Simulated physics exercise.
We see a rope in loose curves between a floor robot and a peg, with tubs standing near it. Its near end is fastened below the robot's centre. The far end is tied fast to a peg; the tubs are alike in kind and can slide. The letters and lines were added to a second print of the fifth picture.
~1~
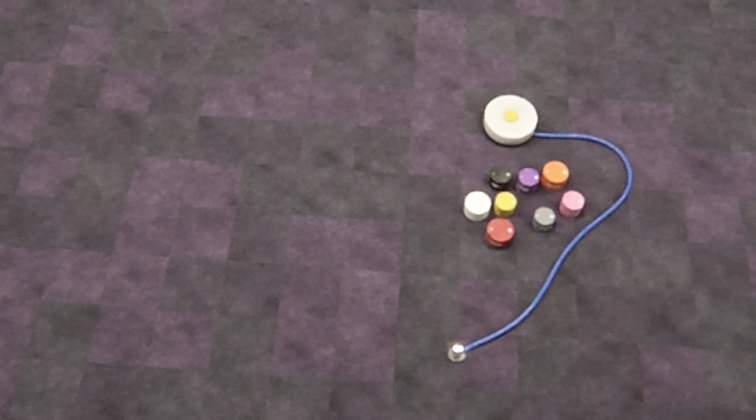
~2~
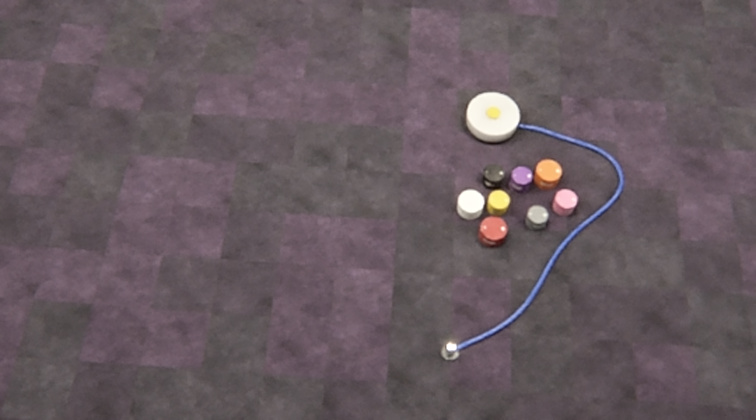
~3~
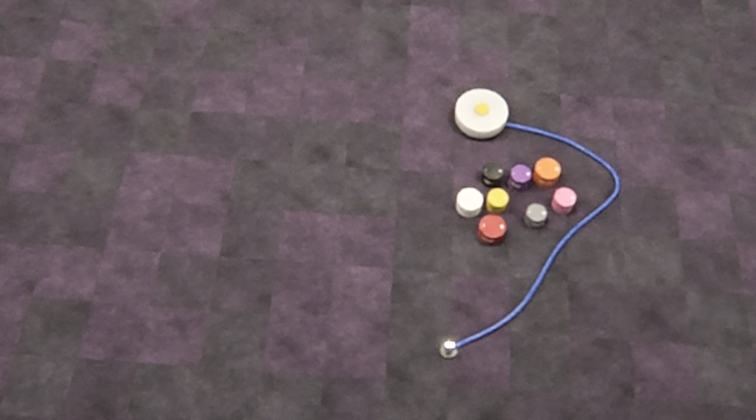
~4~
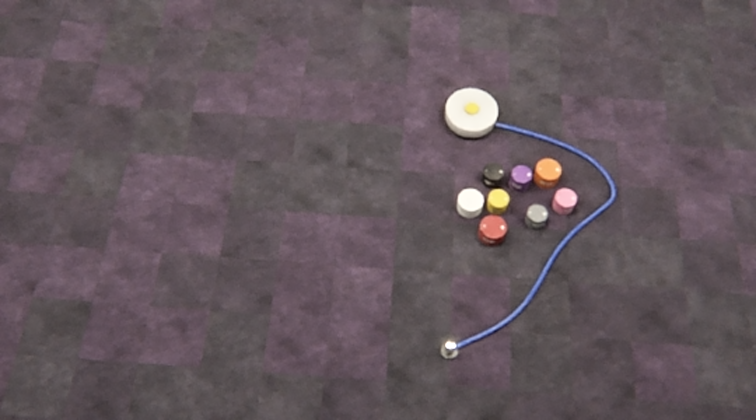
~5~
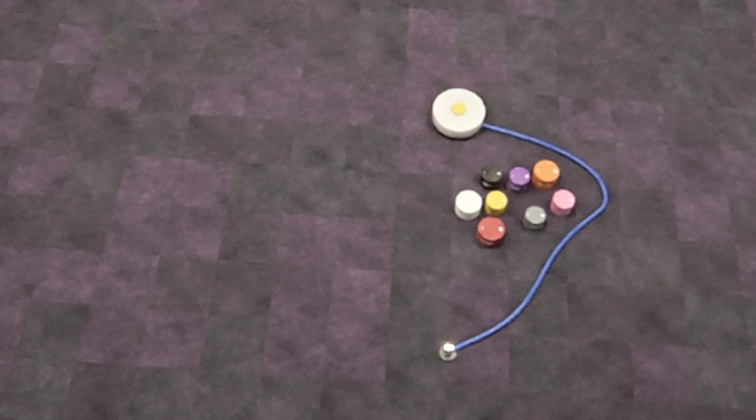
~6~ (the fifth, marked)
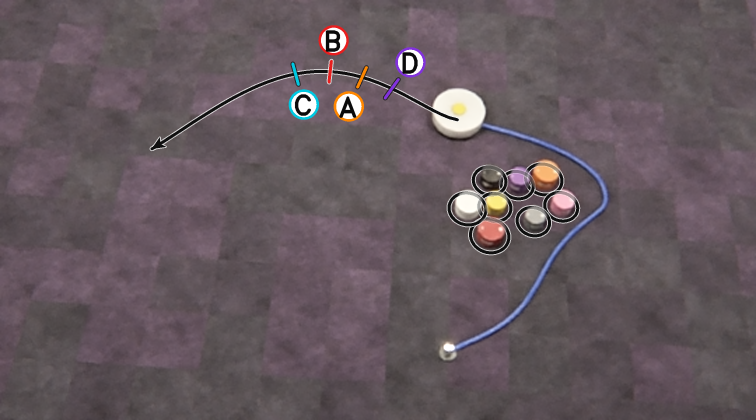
In this clip, a round white device with a yellow centre moves slowly leftward, drawing one end of a curved blue cord with it, while the cord's other end and a cluster of small coloured tubs stay almost in place.
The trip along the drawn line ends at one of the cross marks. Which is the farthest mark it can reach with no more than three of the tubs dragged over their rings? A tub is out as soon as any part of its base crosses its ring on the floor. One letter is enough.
D is the last stop within the limit.
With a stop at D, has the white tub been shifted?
By then, no.
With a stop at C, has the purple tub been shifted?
By then, yes.
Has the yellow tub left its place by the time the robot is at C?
Yes.
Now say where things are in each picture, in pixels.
Pink tub (572, 204); purple tub (528, 182); grey tub (544, 220), in the first frame.
Robot (492, 118); black tub (493, 177), in the second frame.
Robot (481, 115); red tub (492, 230), in the third frame.
Robot (471, 114); peg (450, 348), in the fourth frame.
Robot (458, 114); pink tub (563, 203); purple tub (519, 181); grey tub (534, 218), in the fifth frame.
On the marked copy, A at (362, 77); B at (330, 72); C at (296, 74); D at (392, 89); the route from (457, 120) via (298, 74) to (152, 149).
With D. Early on, robot (433, 105).
Further on, robot (412, 93).
At the end, robot (392, 83); orange tub (541, 177); pink tub (542, 198); one over the rings.
As for the rest, A has five over the rings; B has seven over the rings; C has eight over the rings.
